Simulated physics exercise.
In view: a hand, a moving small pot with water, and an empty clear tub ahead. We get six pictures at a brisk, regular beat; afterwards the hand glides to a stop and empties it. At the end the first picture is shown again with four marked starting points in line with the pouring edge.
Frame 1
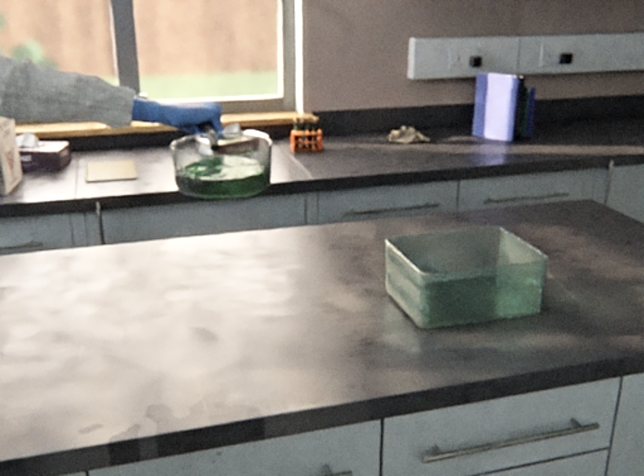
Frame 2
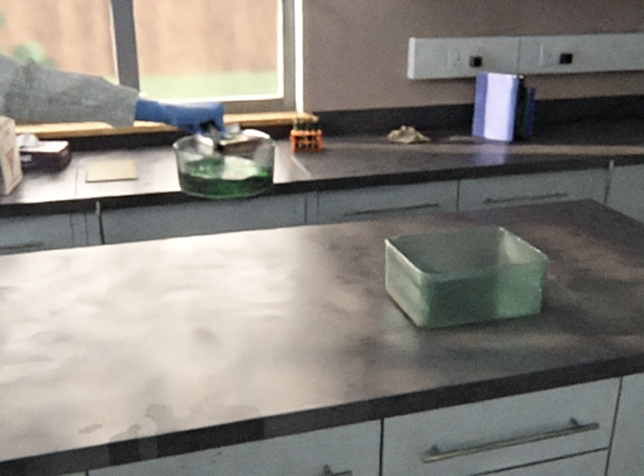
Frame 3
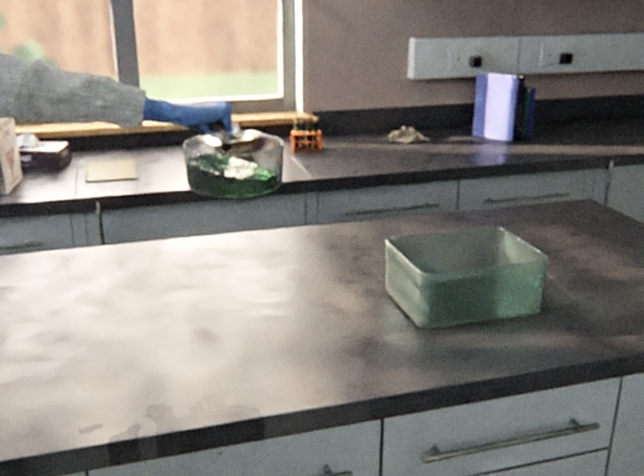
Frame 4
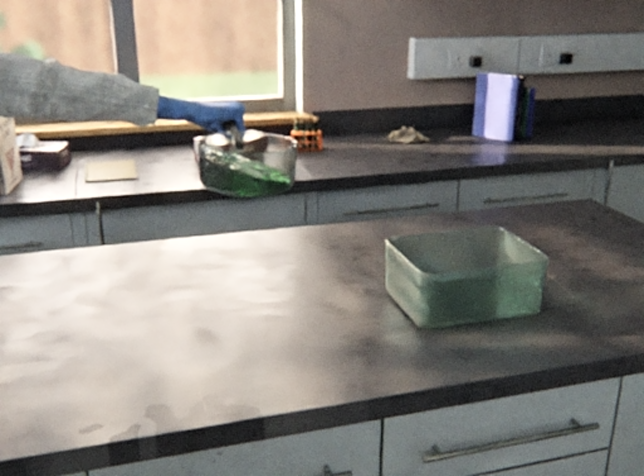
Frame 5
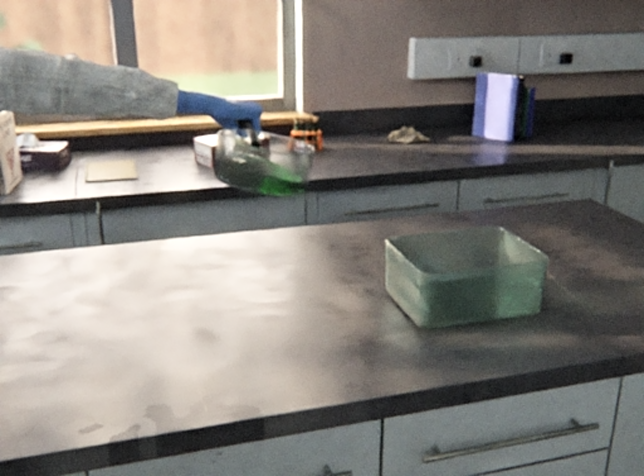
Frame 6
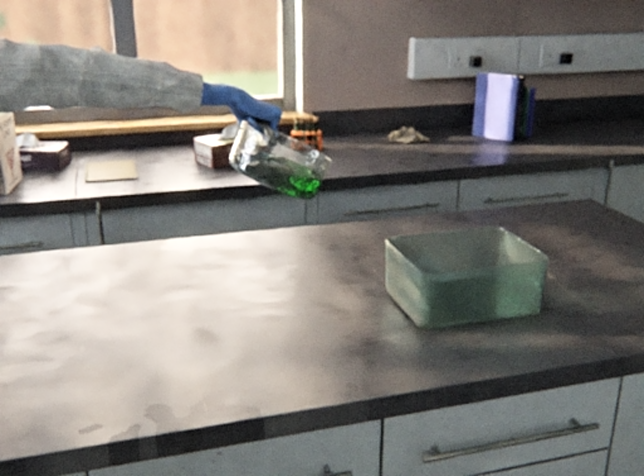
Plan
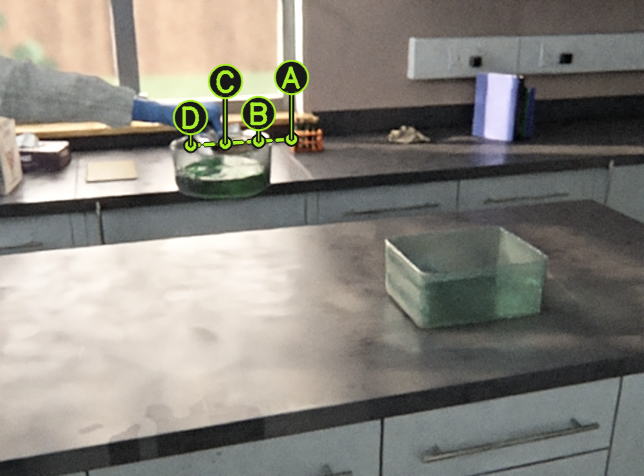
At the start, a blue-gloved hand holds a clear container of green liquid upright above a dark counter, with a rectangular clear tub resting nearer on the right. The hand carries the container slowly rightward, then tilts it increasingly to the right, and the liquid gathers toward its lower side.
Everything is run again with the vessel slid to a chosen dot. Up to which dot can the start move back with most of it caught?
That is place A.
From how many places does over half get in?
One.
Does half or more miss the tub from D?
Yes.
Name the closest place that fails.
B.
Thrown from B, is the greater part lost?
Yes.
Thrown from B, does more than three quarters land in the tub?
No, less.
On the marked copy, A at (291, 139); B at (258, 141); C at (225, 143); D at (190, 145).
Choosing A, about 62 % lands in the tub, 28 % falls short and 9 % goes beside or beyond.
Choosing B, about 30 % lands in the tub, 66 % falls short and 4 % goes beside or beyond.
Choosing C, about 0 % lands in the tub, 100 % falls short.
Choosing D, about 0 % lands in the tub, 100 % falls short.
